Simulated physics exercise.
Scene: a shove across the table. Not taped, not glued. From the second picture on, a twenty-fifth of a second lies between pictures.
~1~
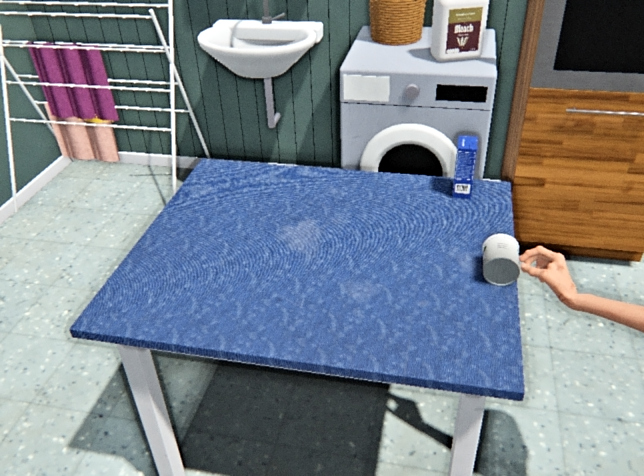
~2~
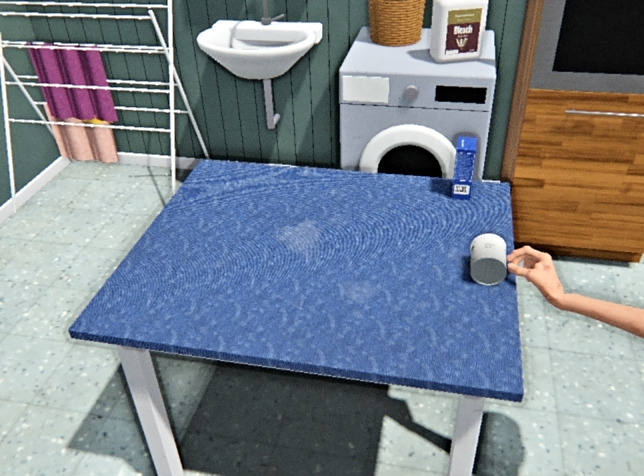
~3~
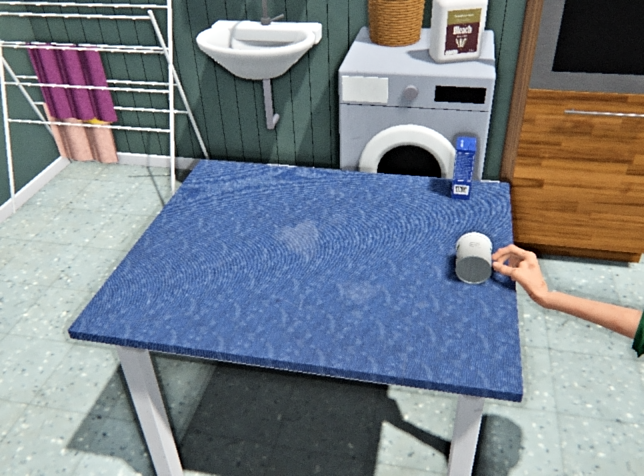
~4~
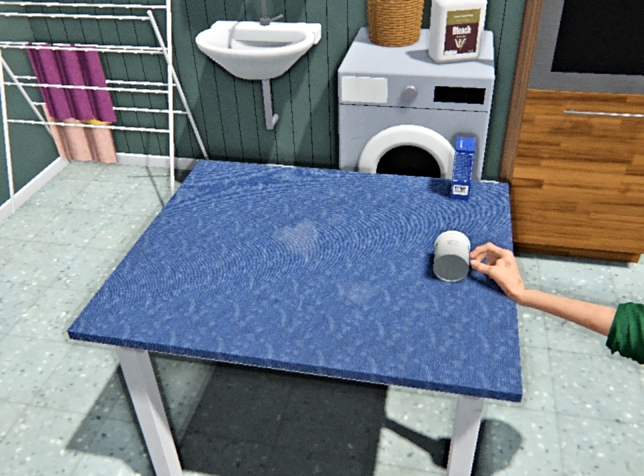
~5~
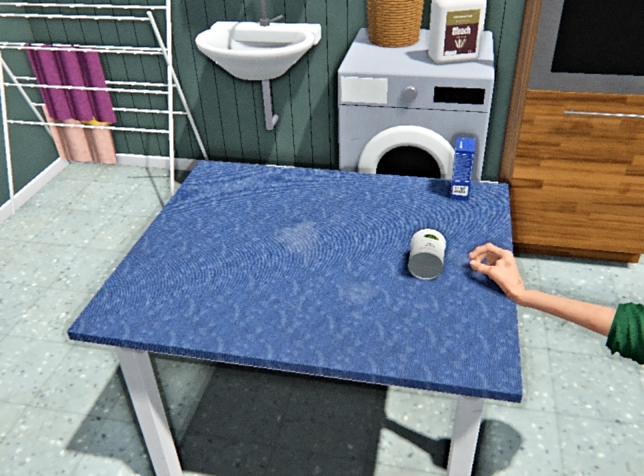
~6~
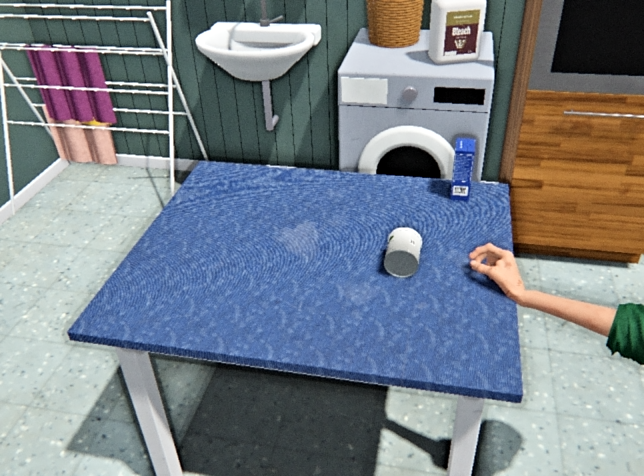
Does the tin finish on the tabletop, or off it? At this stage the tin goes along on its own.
The tin finishes off the table.
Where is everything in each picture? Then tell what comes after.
In the first frame, under the hand; white tin (501, 260).
In the second frame, under the hand; white tin (488, 260).
In the third frame, under the hand; white tin (474, 259).
In the fourth frame, white tin (452, 257).
In the fifth frame, white tin (427, 255) displaced about its own width.
In the sixth frame, white tin (403, 253) displaced about its own width.
Then, 0.30 s past the last view, white tin displaced well along near (240, 237).
Then, 0.60 s past the last view, white tin now off the table.
Then, 0.90 s past the last view, things are still on the move.
Finally, off the table, white tin.
